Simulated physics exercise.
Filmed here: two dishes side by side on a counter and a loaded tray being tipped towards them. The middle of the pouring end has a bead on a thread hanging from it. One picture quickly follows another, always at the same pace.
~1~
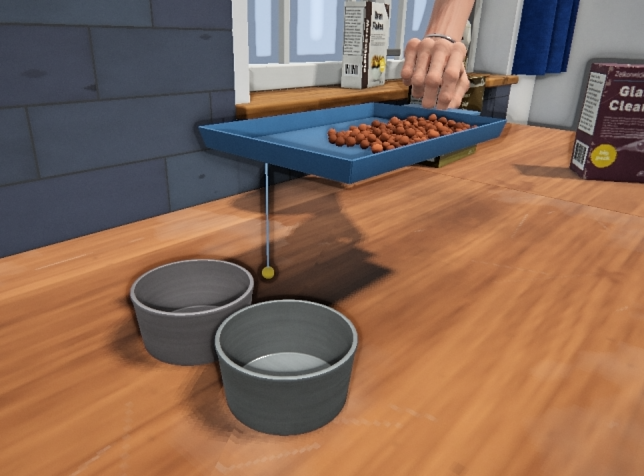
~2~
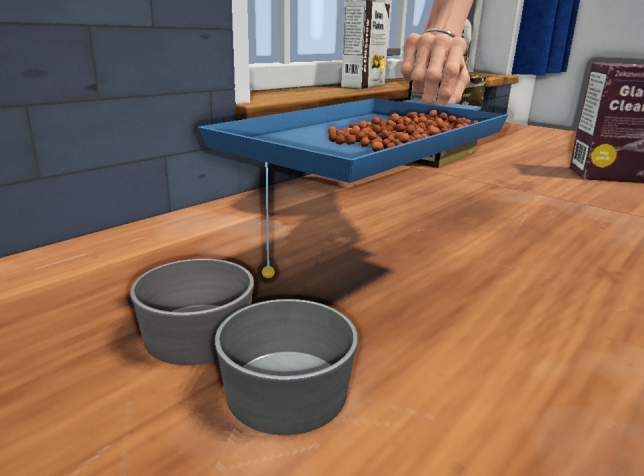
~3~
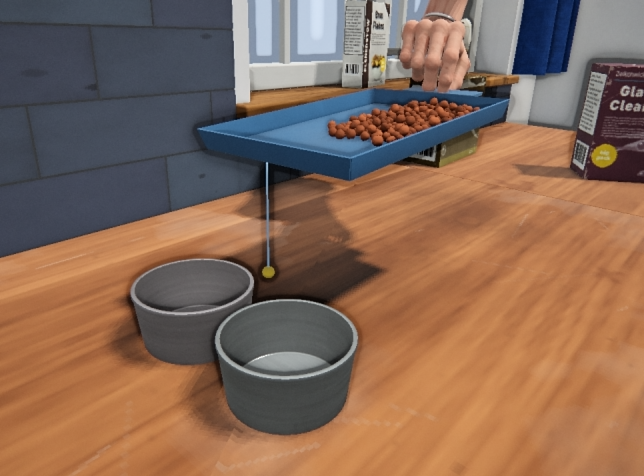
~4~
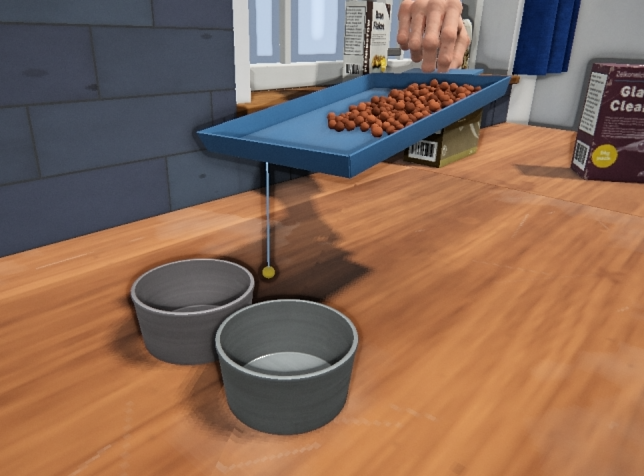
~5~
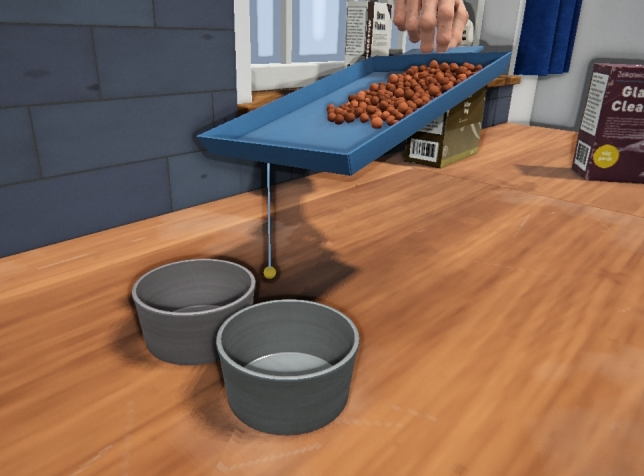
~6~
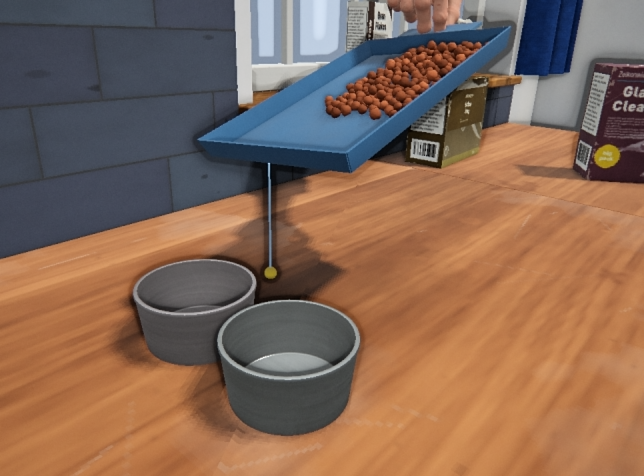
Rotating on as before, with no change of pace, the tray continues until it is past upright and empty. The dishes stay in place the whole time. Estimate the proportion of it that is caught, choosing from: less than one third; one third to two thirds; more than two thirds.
Past two thirds.
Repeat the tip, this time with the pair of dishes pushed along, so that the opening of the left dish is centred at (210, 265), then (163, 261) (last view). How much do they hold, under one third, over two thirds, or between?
Between a third and two thirds; more than two thirds.
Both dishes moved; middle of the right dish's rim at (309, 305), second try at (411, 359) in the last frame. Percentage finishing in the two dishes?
In order: 50 percent and 10 percent.
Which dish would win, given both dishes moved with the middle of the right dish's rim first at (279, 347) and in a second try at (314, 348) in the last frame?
The one on the left side, then the one on the left side.
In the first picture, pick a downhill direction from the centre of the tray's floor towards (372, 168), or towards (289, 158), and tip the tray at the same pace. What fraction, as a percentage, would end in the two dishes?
40 %, give or take, and then 80 %.
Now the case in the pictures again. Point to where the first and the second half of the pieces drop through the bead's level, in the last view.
(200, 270), then (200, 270).
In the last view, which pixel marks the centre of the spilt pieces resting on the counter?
It's centred close to pixel (179, 377).
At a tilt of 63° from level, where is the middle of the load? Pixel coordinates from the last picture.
The load is centred around (255, 124).
Just after the last frame, tray tipped steeply; almost all on the tray; just a few in the left dish; about a tenth in the air.
A moment on, tray tipped past a quarter turn; the larger part on the tray; just a few in the right dish; roughly a quarter in the left dish; just a few outside both; just a few in the air.
Further on, tray tipped past a quarter turn; about a tenth in the right dish; the larger part in the left dish; roughly a quarter outside both.
When it is over, tray tipped past a quarter turn; about a tenth in the right dish; the larger part in the left dish; roughly a quarter outside both.
